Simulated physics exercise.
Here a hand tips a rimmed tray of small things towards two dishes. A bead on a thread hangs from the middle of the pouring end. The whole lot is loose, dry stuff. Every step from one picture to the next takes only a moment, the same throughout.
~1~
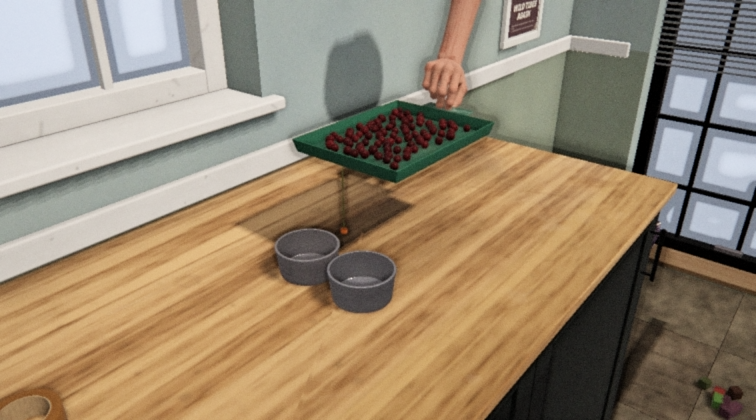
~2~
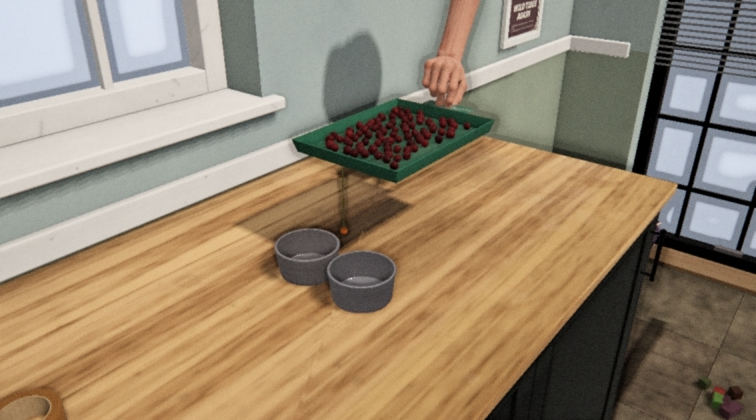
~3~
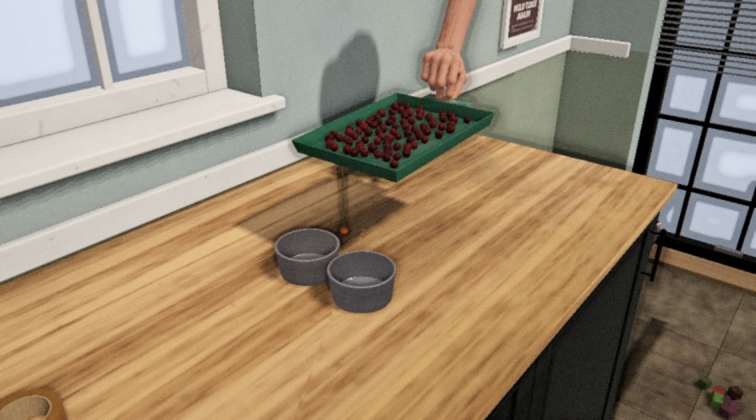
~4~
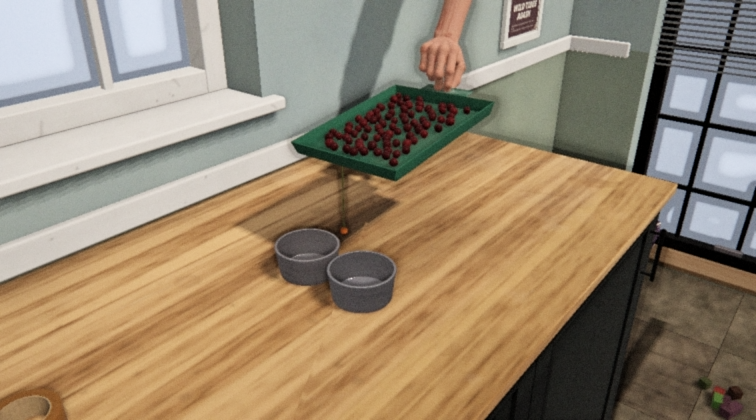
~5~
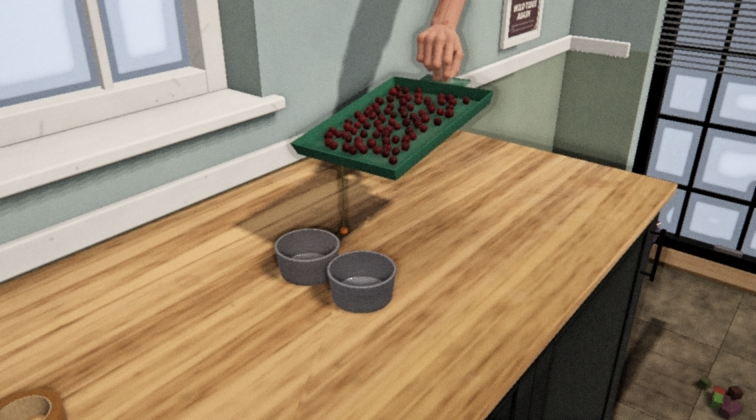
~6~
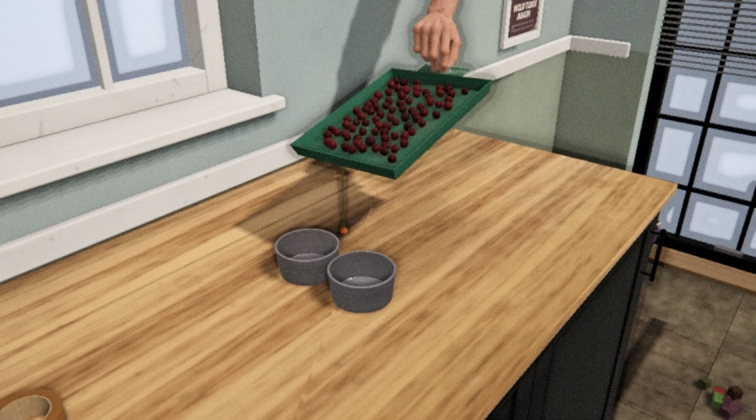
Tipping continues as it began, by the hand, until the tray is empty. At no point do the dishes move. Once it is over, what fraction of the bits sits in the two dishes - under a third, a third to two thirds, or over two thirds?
The dishes hold a third to two thirds of the bits.
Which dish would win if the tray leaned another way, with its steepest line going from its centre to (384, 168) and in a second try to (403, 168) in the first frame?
In the first case it's the dish to the right, and in the second it's the dish to the right.
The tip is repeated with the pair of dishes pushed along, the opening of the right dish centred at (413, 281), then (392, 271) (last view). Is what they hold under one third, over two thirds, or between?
Try one: Below one third. Try two: Below one third.
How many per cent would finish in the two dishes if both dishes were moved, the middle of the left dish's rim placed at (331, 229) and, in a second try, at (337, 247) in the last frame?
It works out to 0 percent and then 10 percent.
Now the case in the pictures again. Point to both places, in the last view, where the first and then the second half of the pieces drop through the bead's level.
Early half: (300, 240); late half: (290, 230).
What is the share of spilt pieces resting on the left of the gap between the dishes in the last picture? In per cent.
Near 90 per cent.
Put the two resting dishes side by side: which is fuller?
In the end, more sits in the leftmost one.
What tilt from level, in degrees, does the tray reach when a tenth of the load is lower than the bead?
About 110° of tilt.
Soon after the last picture, tray tipped steeply; all on the tray.
A little later, tray tipped right over; nearly all on the tray; a stray few outside both.
Later still, tray tipped past a quarter turn; a small part in the right dish; about half in the left dish; about half outside both.
At rest, tray tipped past a quarter turn; a small part in the right dish; about half in the left dish; about half outside both.
